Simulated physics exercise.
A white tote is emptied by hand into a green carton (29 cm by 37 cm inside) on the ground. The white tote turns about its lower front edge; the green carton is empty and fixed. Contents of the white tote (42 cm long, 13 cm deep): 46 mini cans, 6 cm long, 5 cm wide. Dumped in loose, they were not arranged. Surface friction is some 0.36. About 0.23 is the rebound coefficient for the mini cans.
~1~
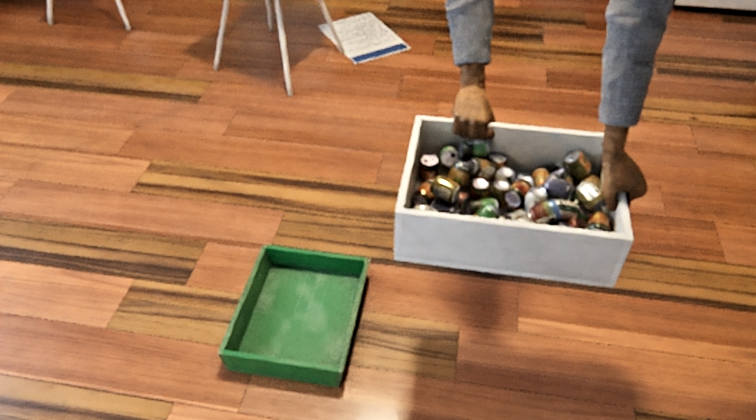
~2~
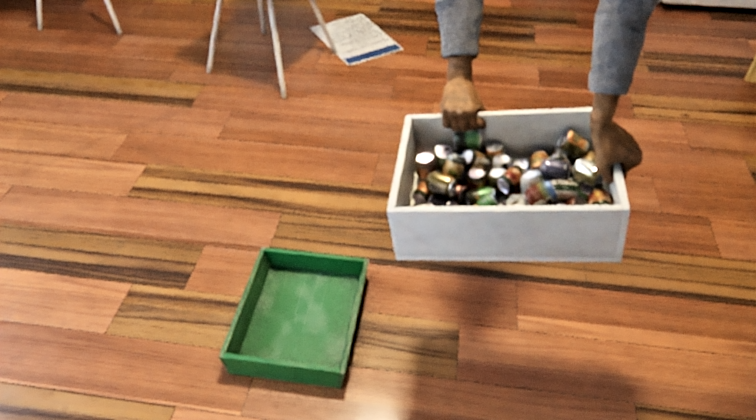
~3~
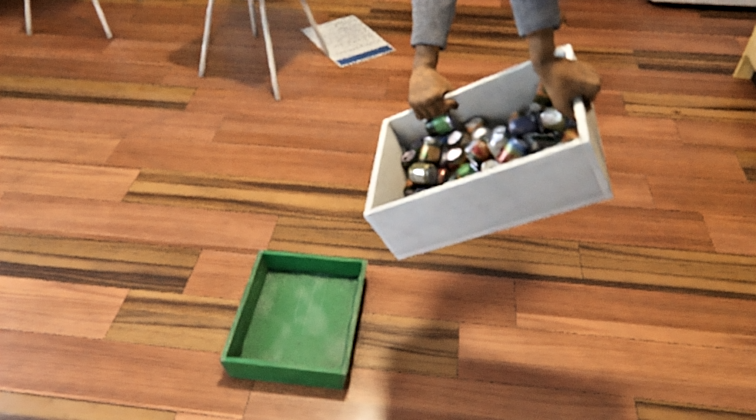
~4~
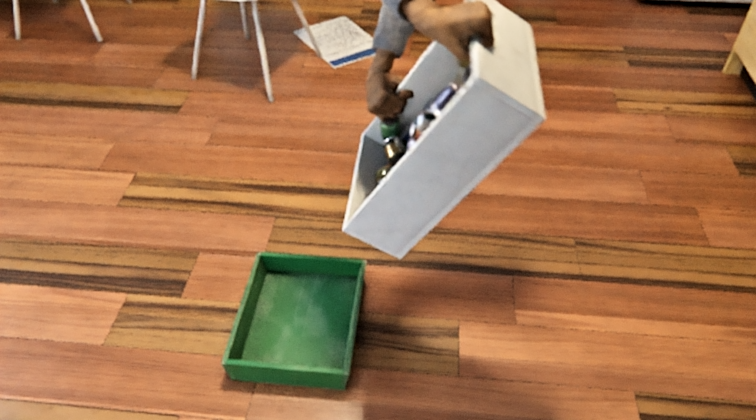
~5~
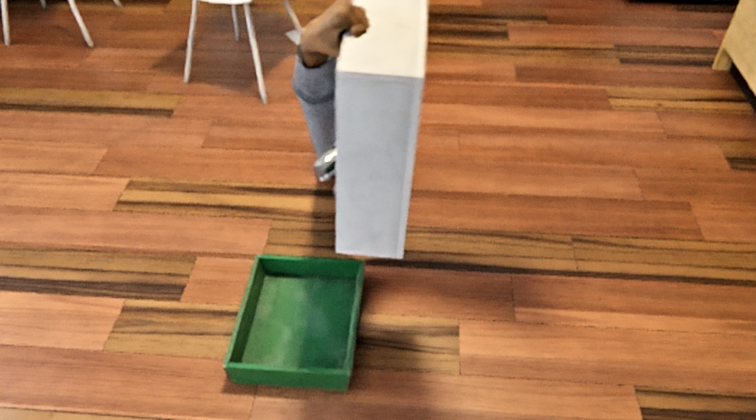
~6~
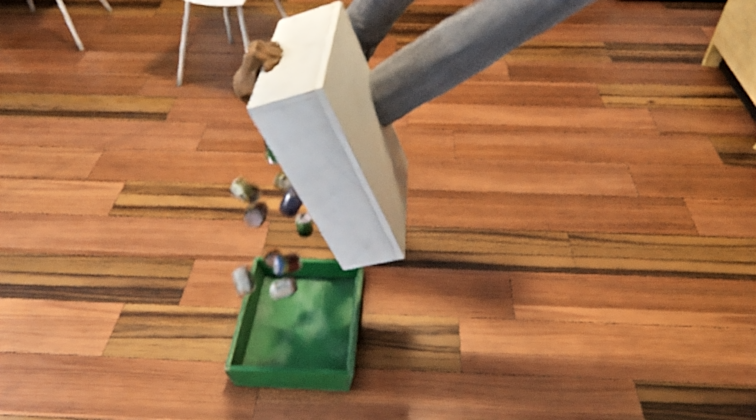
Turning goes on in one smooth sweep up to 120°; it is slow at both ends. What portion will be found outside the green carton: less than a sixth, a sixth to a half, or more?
Of the mini cans, a sixth through one half miss the green carton and stay outside it.
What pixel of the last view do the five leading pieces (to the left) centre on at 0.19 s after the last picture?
They're centred near (186, 325).
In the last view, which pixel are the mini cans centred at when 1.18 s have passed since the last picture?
The centre sits near (280, 325).
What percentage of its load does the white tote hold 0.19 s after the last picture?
Around 25 per cent of the load.
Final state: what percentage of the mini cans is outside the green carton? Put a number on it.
Roughly 25 per cent of them.
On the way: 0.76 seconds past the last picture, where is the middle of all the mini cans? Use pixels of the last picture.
Look near pixel (280, 324).
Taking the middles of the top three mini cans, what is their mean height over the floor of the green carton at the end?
6 cm or thereabouts.
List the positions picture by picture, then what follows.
In the first frame (each is followed by its nearest rim corner in this view; the camera moves round a little), white tote, (626, 237); green carton, (338, 369); 0° from level; none out.
White tote, (622, 207); 9° from level, in the second frame.
White tote, (581, 141); 30° from level, in the third frame.
White tote, (472, 80); 58° from level, in the fourth frame.
White tote, (337, 75); 87° from level; 2 out, in the fifth frame.
White tote, (251, 113); green carton, (349, 373); 109° from level; 13 out, the lowest can at (283, 288), in the sixth frame.
Then, 0.19 s after the last picture, tilt 120°; 12 still in the white tote, 5 in the green carton, 4 outside the green carton and 25 in the air.
Then, 0.43 s after the last picture, tilt 120°; 25 in the green carton, 14 outside the green carton and 7 in the air.
Then, 0.76 s after the last picture, tilt 120°; 34 in the green carton and 12 outside the green carton.
Outcome (1.18 s after the last picture), 34 in the green carton and 12 outside the green carton. Asked share, 12 of 46, 26 per cent.
